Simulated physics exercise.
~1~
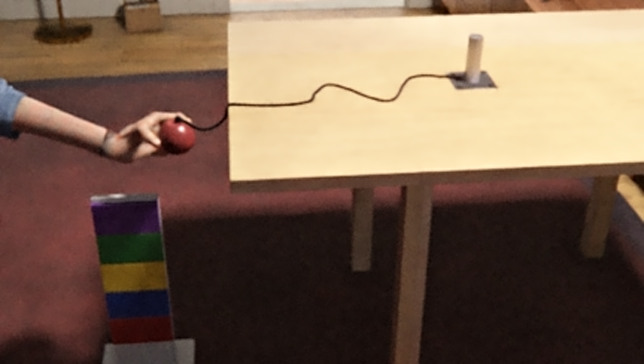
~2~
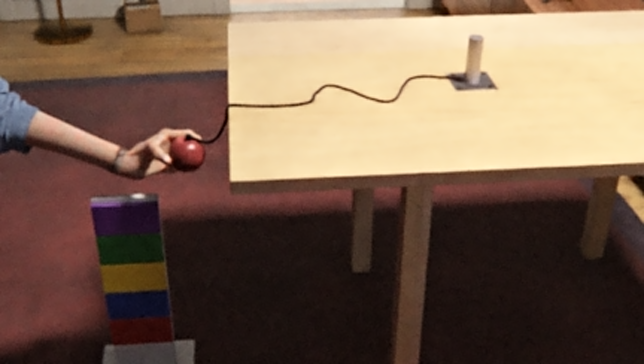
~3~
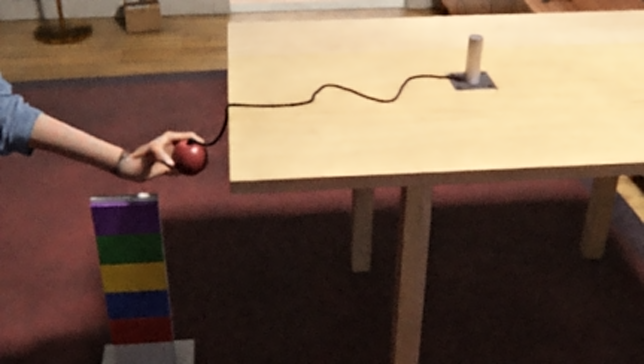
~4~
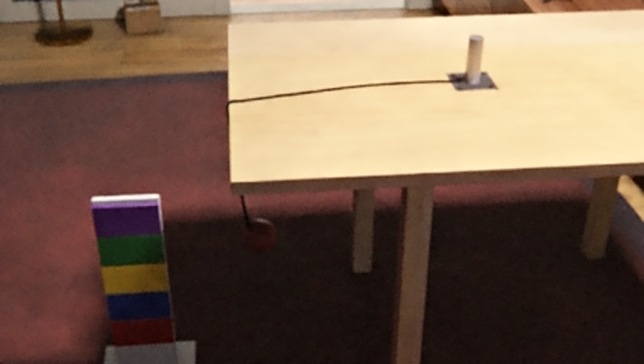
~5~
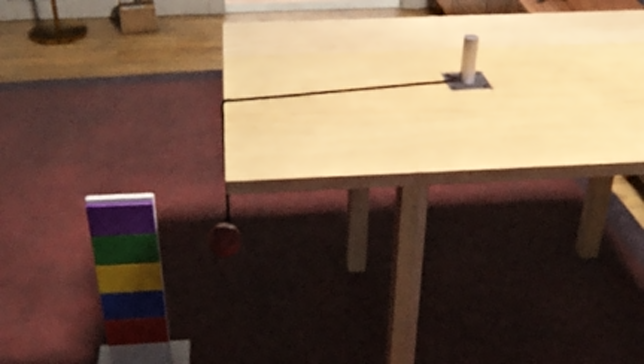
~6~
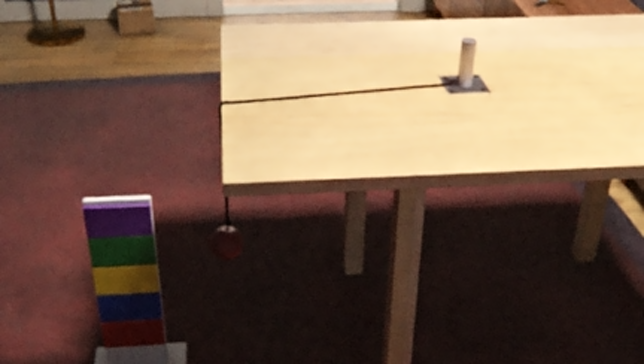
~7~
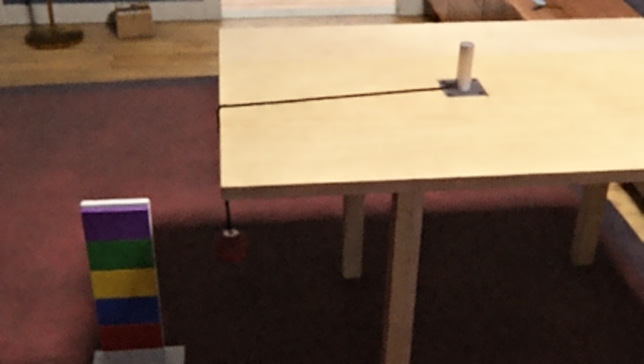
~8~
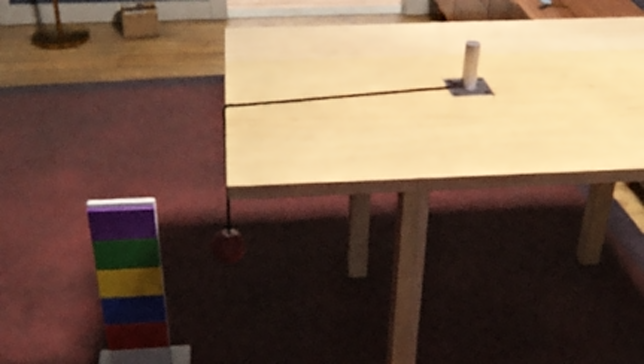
A red apple on a dark shoelace leaving a hand, dropping past the table edge and hanging level with the green band.
